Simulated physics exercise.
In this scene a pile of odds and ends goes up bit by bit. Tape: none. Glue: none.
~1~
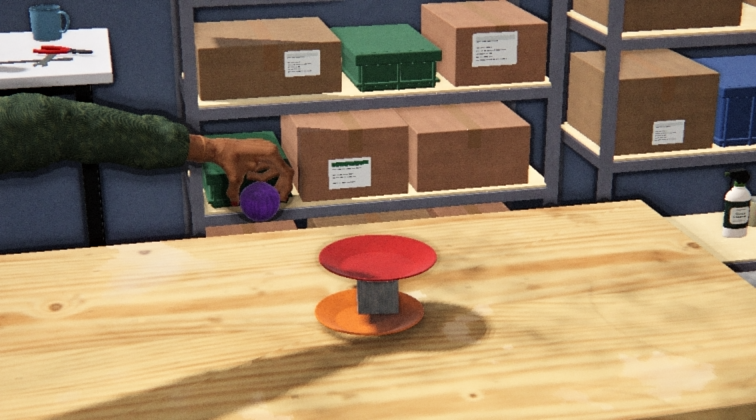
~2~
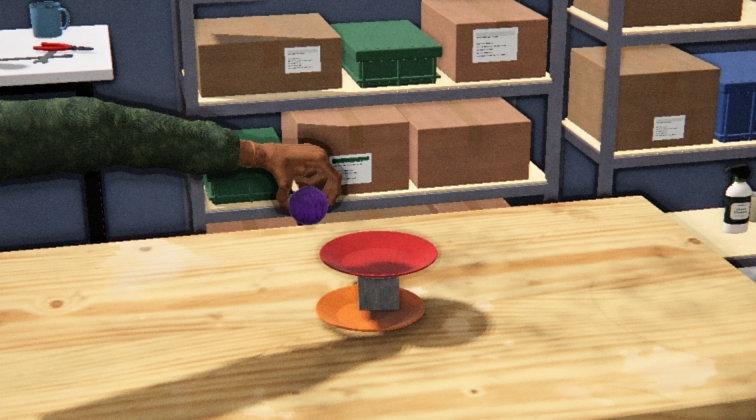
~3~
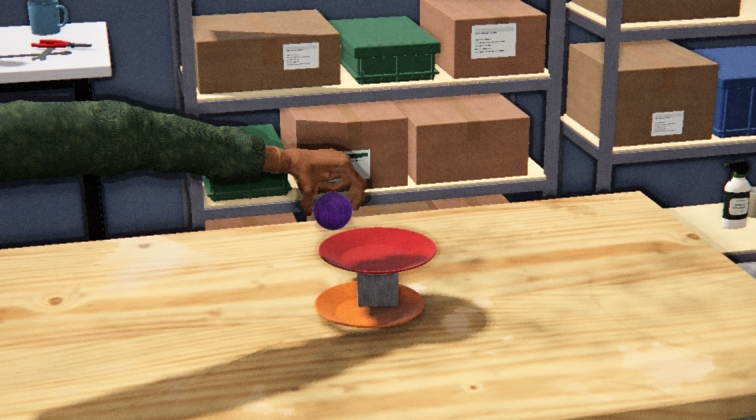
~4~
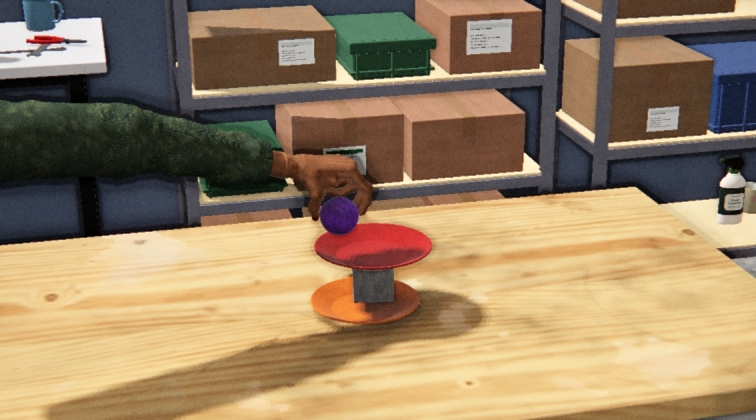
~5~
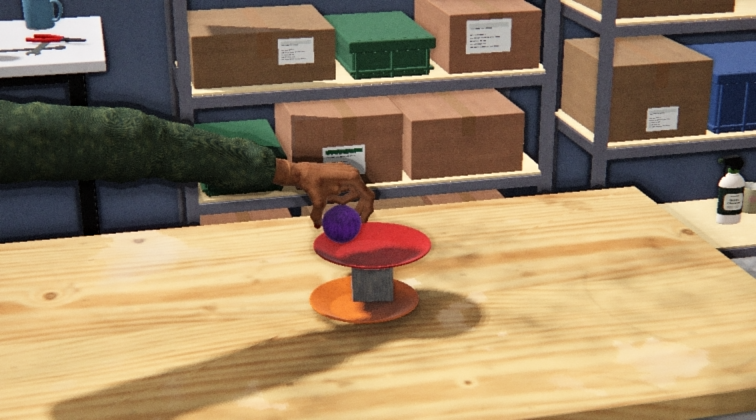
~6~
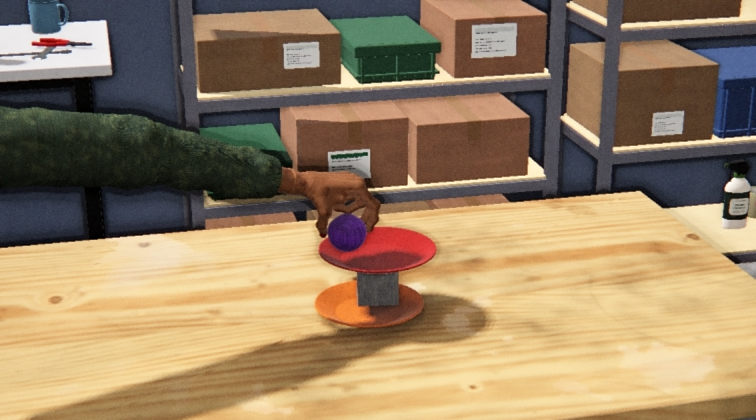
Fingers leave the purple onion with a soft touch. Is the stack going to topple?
No - the build stays upright.
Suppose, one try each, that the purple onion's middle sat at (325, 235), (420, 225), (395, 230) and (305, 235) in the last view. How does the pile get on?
In the first case the pile remains standing, in the second it remains standing, in the third it remains standing and in the fourth it topples.
Then, 0.30 s later than the last frame, all is still.
Then, 0.70 s later than the last frame, purple onion resting near (347, 233).
When it is over, all 4 as before. End places, in pixels of the last picture, purple onion near (347, 233). The pile stays up.
